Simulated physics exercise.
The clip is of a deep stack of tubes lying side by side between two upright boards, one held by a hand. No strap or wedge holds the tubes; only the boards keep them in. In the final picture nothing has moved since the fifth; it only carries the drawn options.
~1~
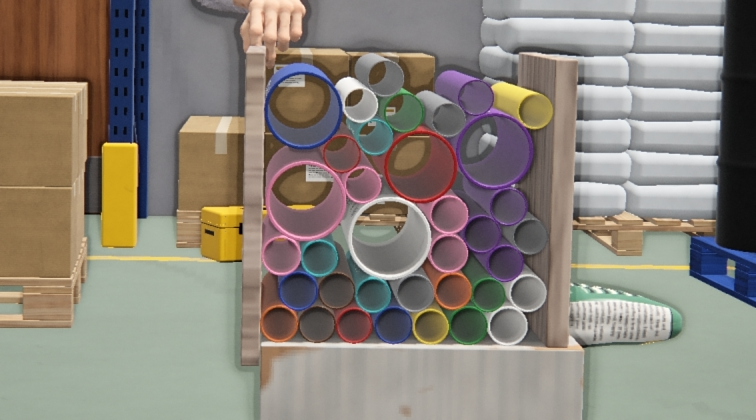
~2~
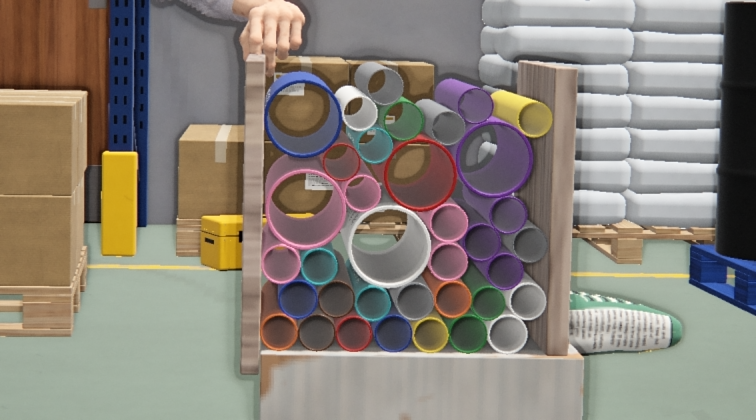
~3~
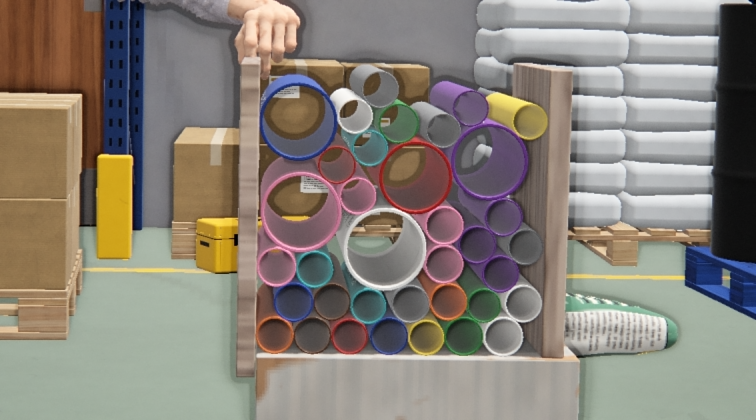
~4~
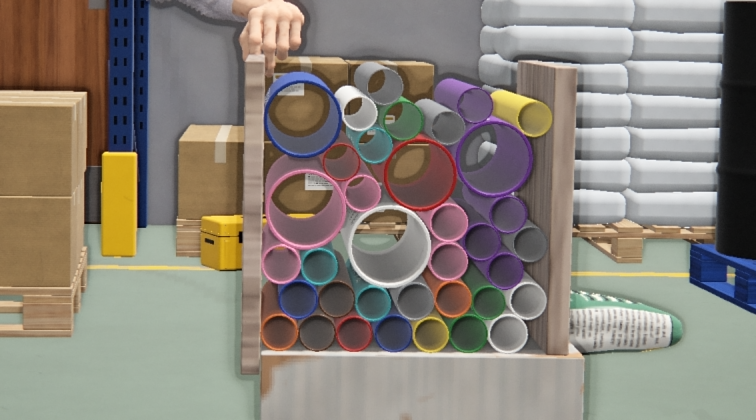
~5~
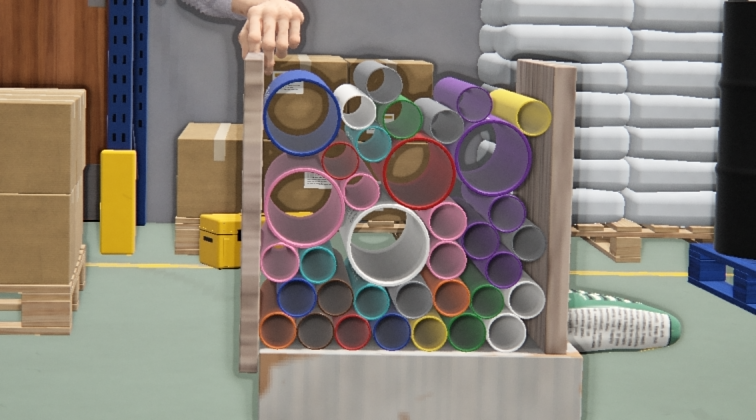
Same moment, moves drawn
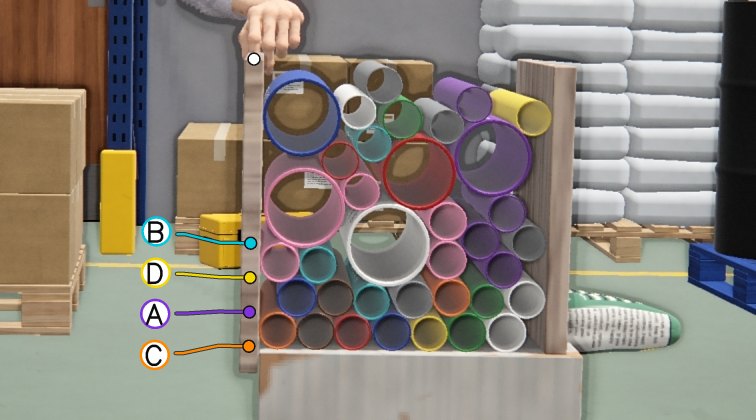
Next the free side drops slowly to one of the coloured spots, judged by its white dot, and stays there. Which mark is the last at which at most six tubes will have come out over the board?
Stop at D.
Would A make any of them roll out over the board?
Yes.
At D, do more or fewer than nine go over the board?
It loses fewer than nine.
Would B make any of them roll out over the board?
At B: Yes.
On the marked copy, A at (249, 312); B at (250, 243); C at (249, 346); D at (250, 278); the white dot at (254, 59).
Following D. Soon after the start, top of the board (262, 151).
Later, top of the board (260, 253).
In the end, top of the board (260, 277), three out over the board.
As for the rest, A more than six out over the board; B three out over the board; C more than six out over the board.
